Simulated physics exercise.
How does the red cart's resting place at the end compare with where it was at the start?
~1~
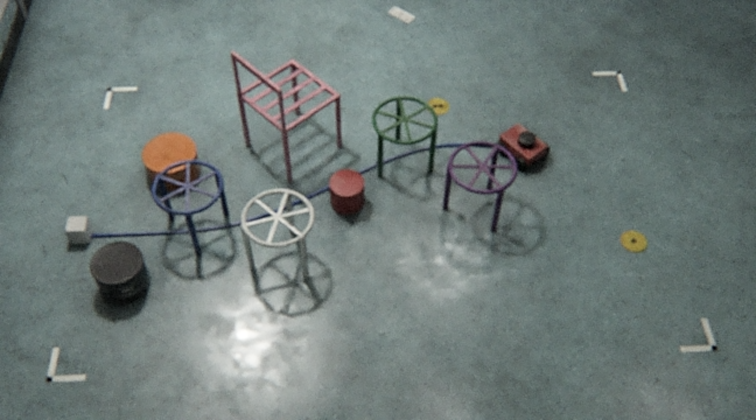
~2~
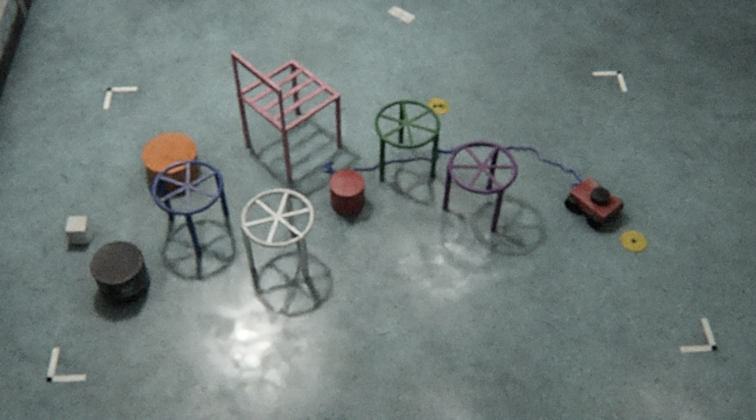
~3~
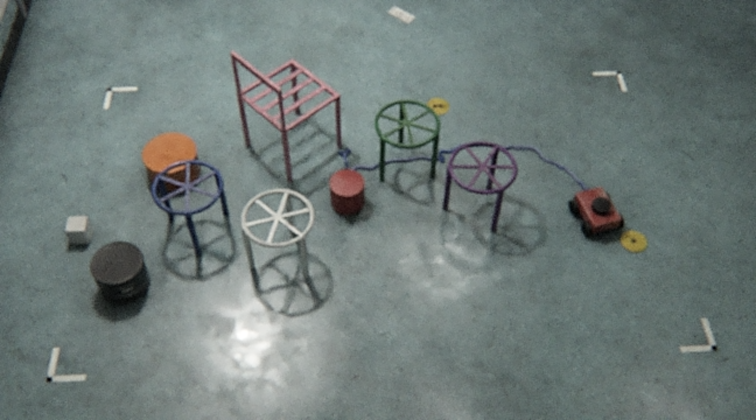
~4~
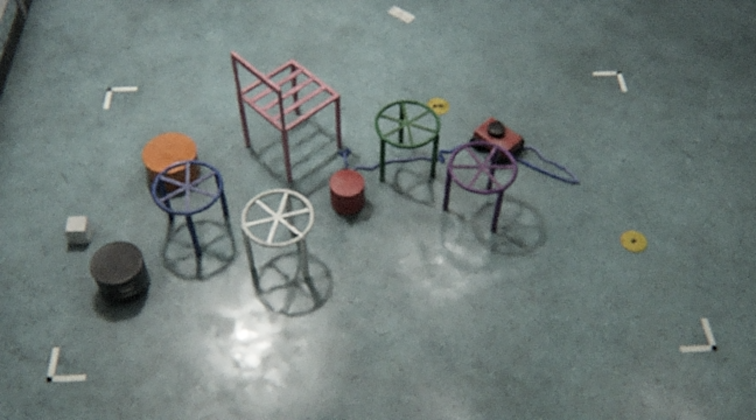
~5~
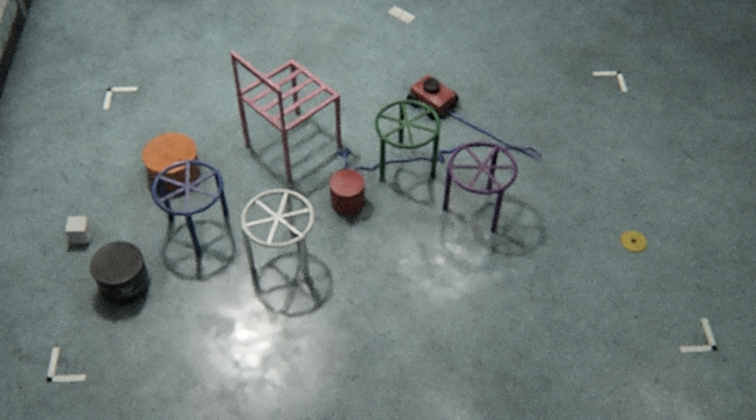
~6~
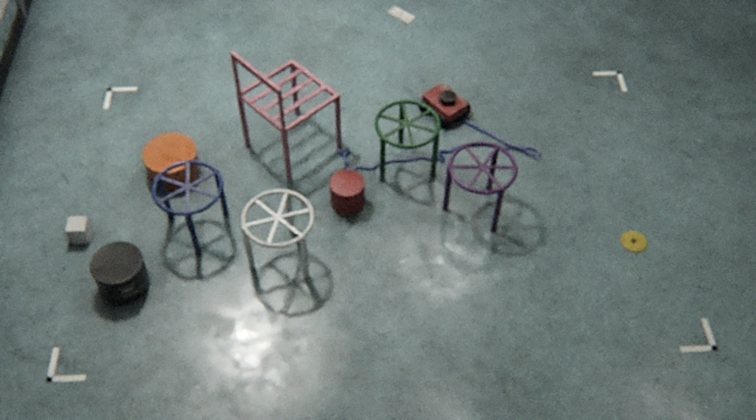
It starts just to the right of the purple stool, and it ends farther left and up, behind the green stool by the upper yellow mark.
